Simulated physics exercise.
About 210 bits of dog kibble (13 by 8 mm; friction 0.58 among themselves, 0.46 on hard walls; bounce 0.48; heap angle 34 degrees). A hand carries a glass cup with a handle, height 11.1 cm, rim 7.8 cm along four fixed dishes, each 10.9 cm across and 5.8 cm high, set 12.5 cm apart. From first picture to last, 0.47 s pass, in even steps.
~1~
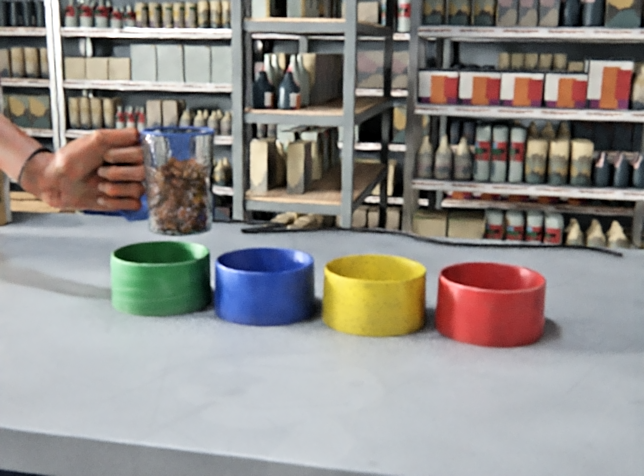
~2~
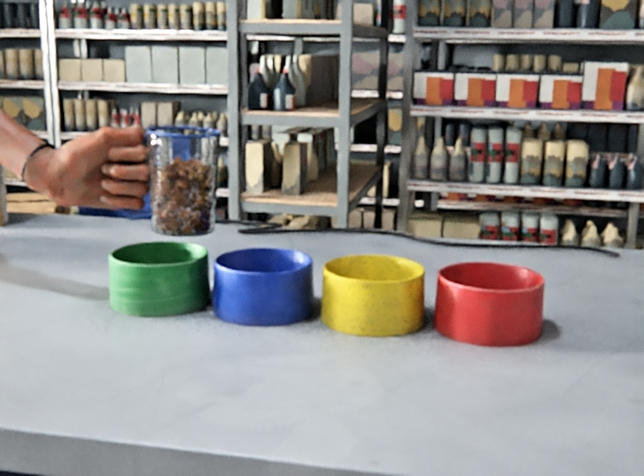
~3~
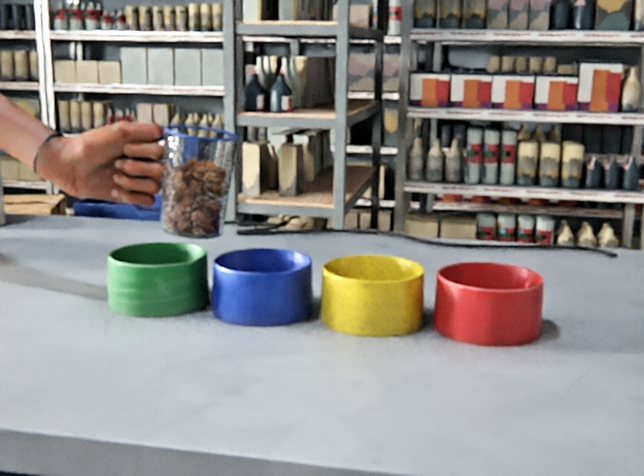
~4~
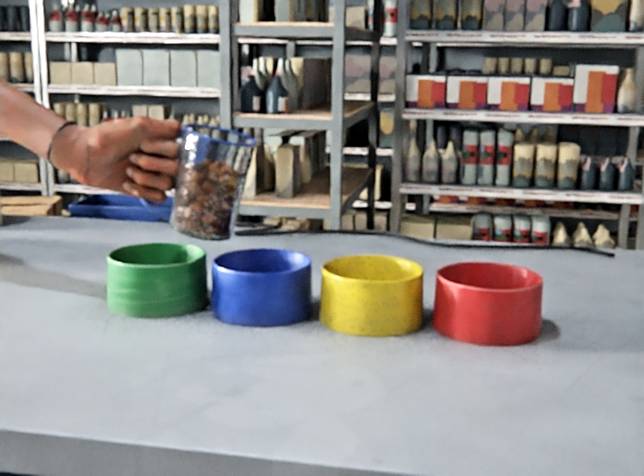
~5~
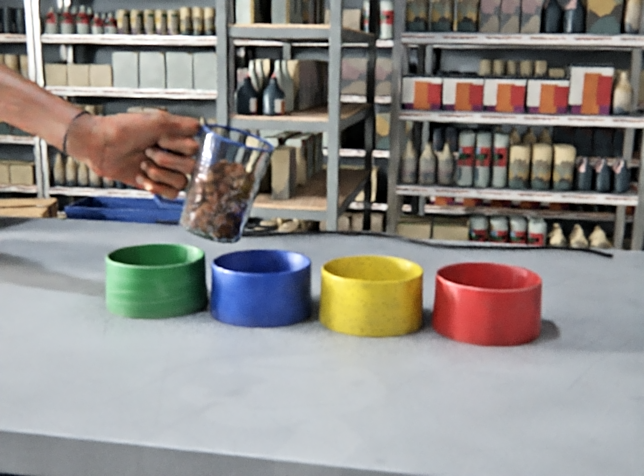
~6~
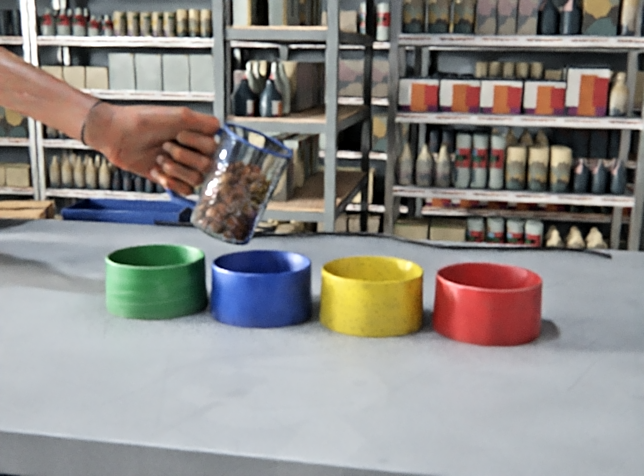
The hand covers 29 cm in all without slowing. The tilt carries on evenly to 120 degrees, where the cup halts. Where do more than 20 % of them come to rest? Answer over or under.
Red: Over, blue: Under, green: Under, yellow: Under, counter: Under.
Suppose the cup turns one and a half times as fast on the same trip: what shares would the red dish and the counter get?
Red 90; counter 0.
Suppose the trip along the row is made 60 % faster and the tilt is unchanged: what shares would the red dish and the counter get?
Then: Red 100; counter 0.
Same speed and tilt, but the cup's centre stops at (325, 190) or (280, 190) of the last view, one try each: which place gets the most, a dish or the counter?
Most goes to: Yellow, then yellow.
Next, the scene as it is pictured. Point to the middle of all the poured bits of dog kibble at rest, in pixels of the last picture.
Near (490, 309).
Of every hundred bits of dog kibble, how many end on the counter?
About 0 per cent.
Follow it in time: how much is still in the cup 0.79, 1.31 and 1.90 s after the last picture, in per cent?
In turn: 100, 95, 30.
Then, 0.79 s after the last picture, tilt 69 degrees; cup holds 100 %.
Then, 1.31 s after the last picture, tilt 98 degrees; cup holds 95 %, red 5 %.
Then, 1.90 s after the last picture, tilt 120 degrees; cup holds 30 %, red 70 %.
In the end, red 100 %, blue 0 %, green 0 %, yellow 0 %, counter 0 %.
